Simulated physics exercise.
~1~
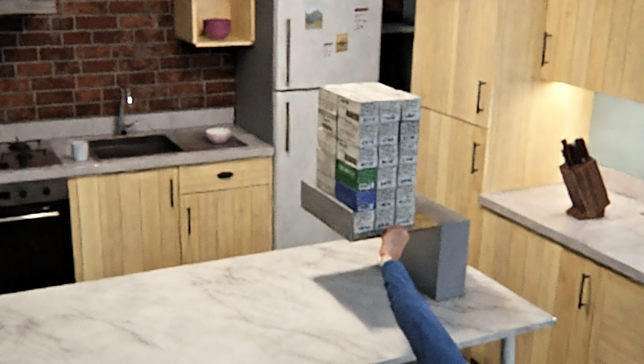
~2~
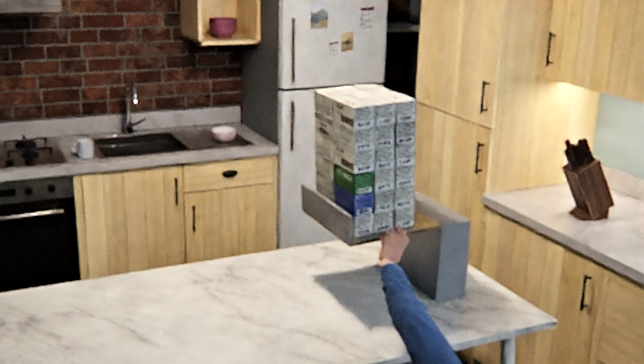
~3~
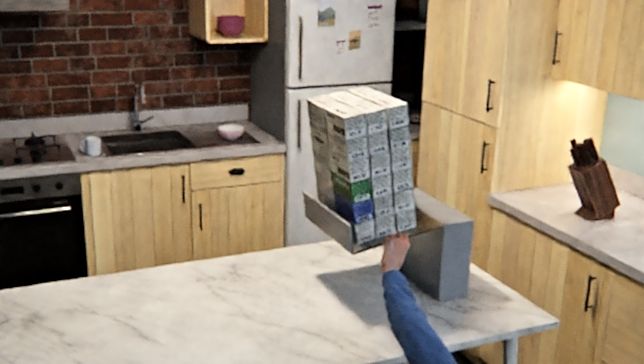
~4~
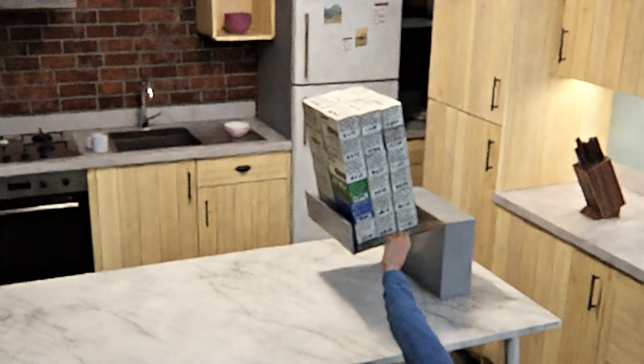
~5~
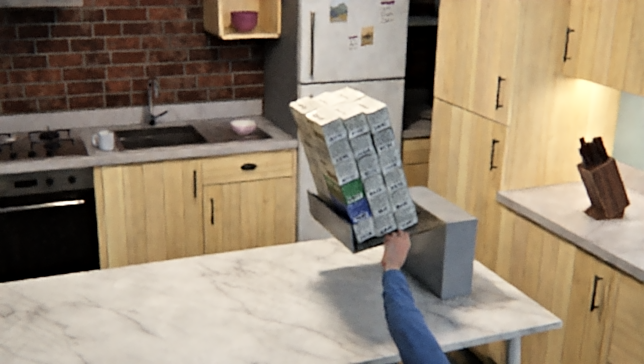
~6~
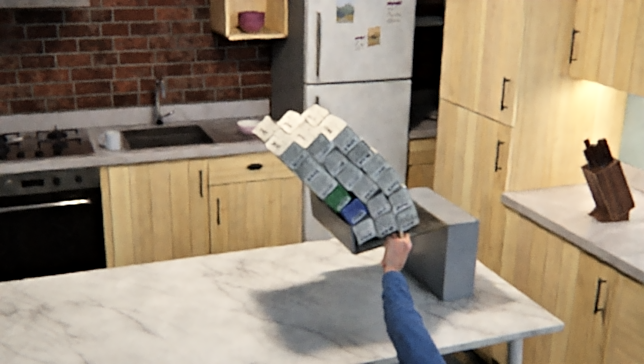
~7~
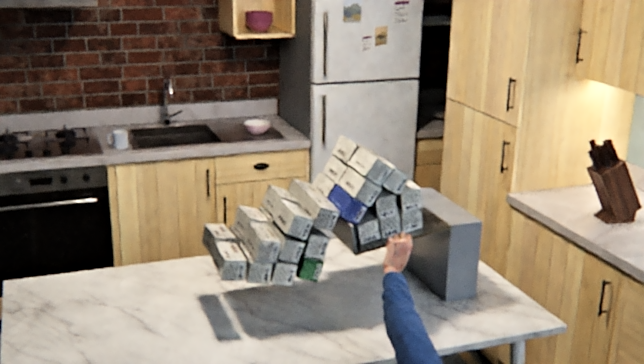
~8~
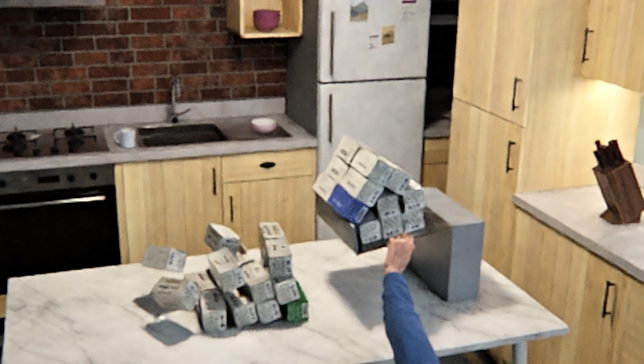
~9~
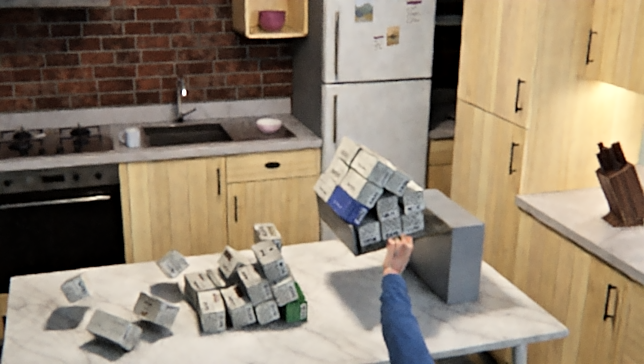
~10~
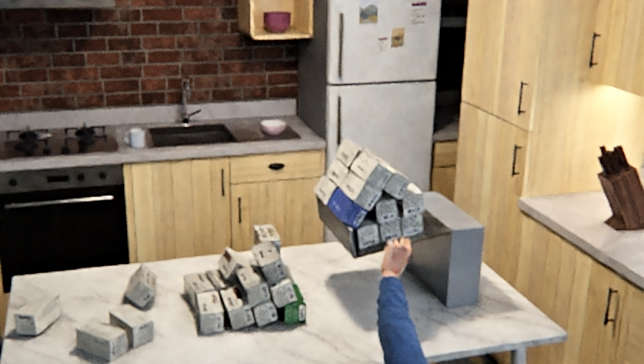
In a kitchen, a hand held the edge of a tray stacked with small packets as it tipped left, and the stack leaned and toppled; many packets, including the green one, tumbled onto the marble counter, while the blue one stayed tilted on the tray.
